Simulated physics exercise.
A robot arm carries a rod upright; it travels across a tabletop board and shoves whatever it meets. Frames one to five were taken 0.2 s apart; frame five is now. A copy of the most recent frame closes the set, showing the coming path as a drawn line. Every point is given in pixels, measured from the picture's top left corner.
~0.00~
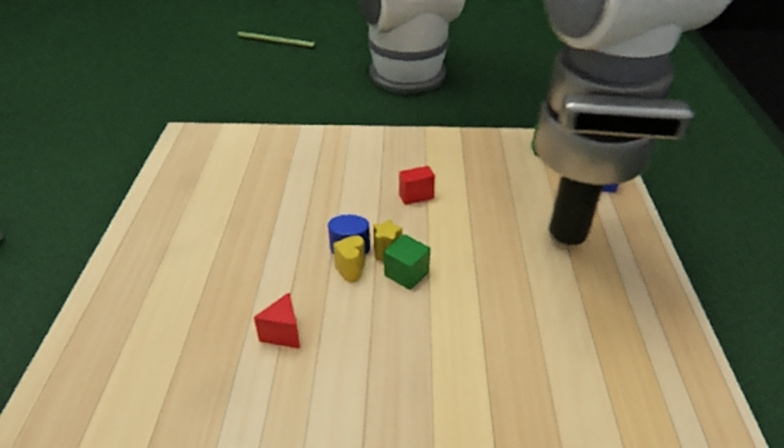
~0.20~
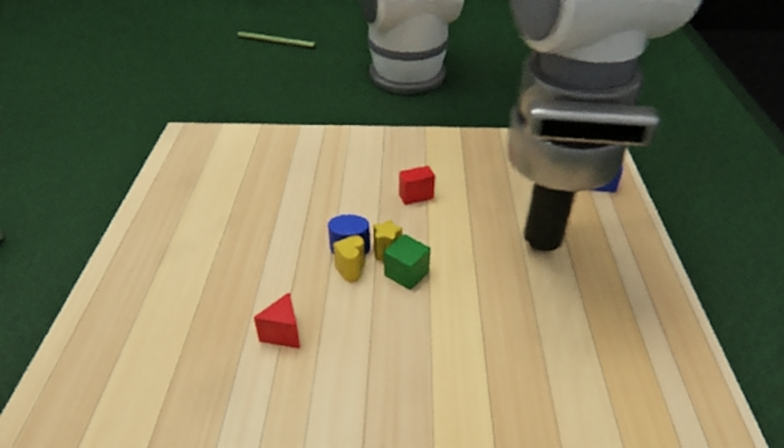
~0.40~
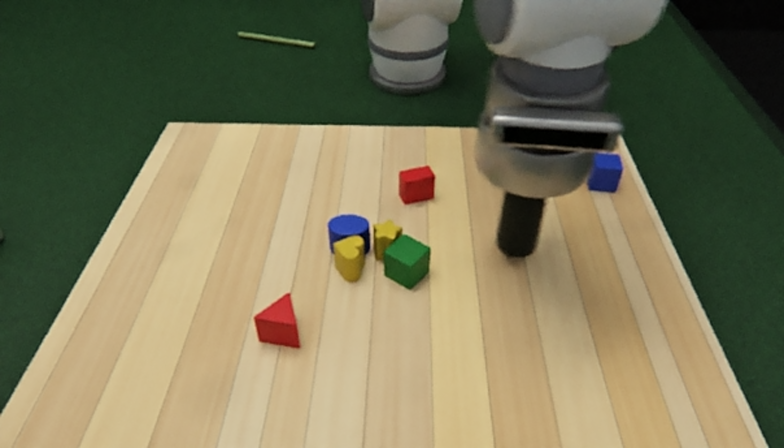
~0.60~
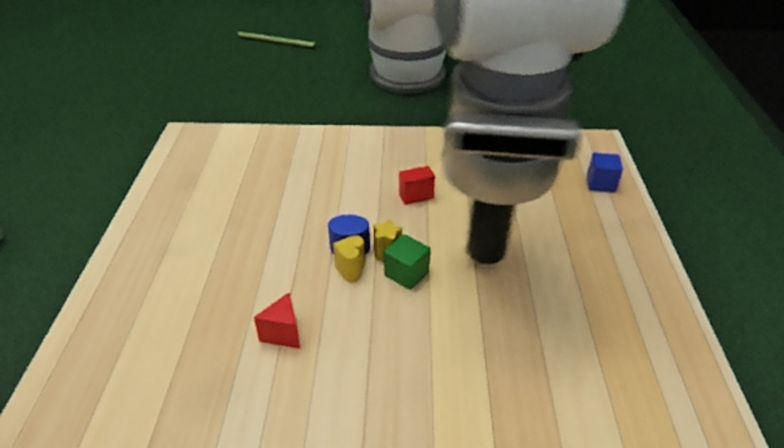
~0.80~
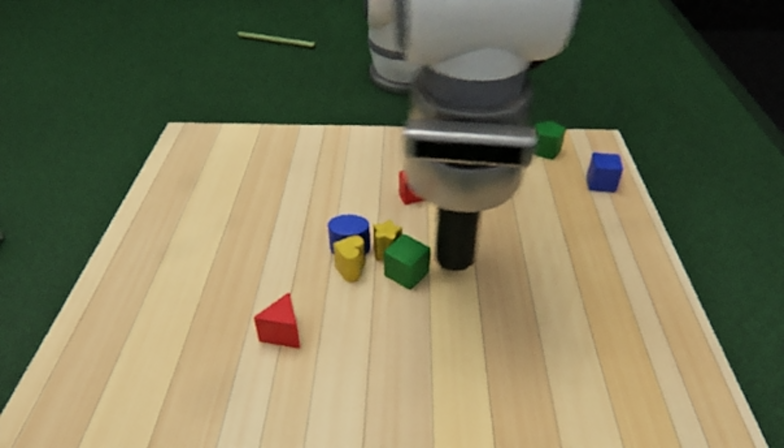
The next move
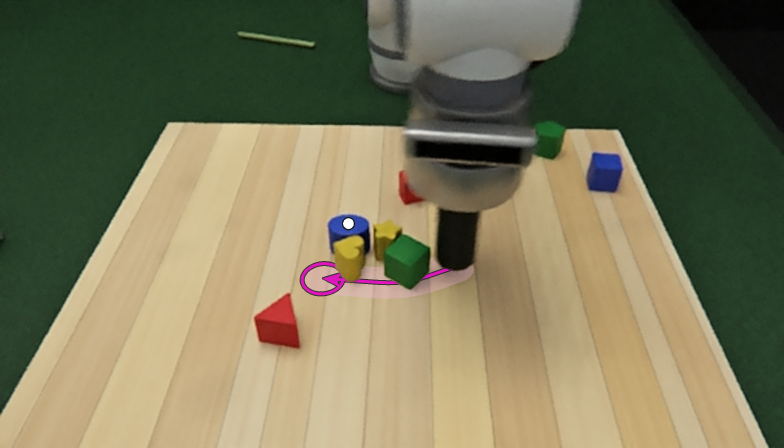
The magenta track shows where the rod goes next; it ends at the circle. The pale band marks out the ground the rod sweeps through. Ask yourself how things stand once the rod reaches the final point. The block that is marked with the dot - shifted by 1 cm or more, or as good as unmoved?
When the path is over, the block that is marked with the dot is still on its spot.
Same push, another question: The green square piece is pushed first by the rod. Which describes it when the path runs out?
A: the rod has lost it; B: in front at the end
I'll go with B - in front at the end.
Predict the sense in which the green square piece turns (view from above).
Its spin: Clockwise.
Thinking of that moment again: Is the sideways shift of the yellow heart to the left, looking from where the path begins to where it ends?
No - that is not the case.
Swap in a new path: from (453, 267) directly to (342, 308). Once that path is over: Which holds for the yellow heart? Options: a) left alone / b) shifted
The correct letter is b.
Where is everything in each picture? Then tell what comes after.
In the first picture, rod's lower end at (568, 232); blue elliptical block at (348, 224); yellow heart at (350, 246); yellow star-shaped block at (387, 229); green square piece at (407, 249).
In the second picture, rod at (543, 238); blocks still.
In the third picture, rod at (516, 244); blocks still.
In the fourth picture, rod at (486, 250); blocks still.
In the fifth picture, rod at (454, 257); blue elliptical block at (348, 224); yellow heart at (350, 246); yellow star-shaped block at (387, 229); green square piece at (407, 249).
Drawn move, from (453, 267) via (390, 283), ending at (323, 278); the dot is on the blue elliptical block.
What follows on the original path. One third of the way, rod at (412, 270); yellow heart at (345, 244); yellow star-shaped block at (382, 228), turned 35° clockwise; green square piece at (372, 256), turned 45° clockwise.
Two thirds of the way, rod at (365, 271); yellow heart at (313, 237), turned 65° clockwise; yellow star-shaped block at (382, 228), turned 35° clockwise; green square piece at (325, 257), turned 55° clockwise.
At the end, rod at (322, 267); blue elliptical block still; yellow heart at (306, 232), turned 80° clockwise; yellow star-shaped block at (382, 228), turned 35° clockwise; green square piece at (281, 256), turned 50° clockwise.
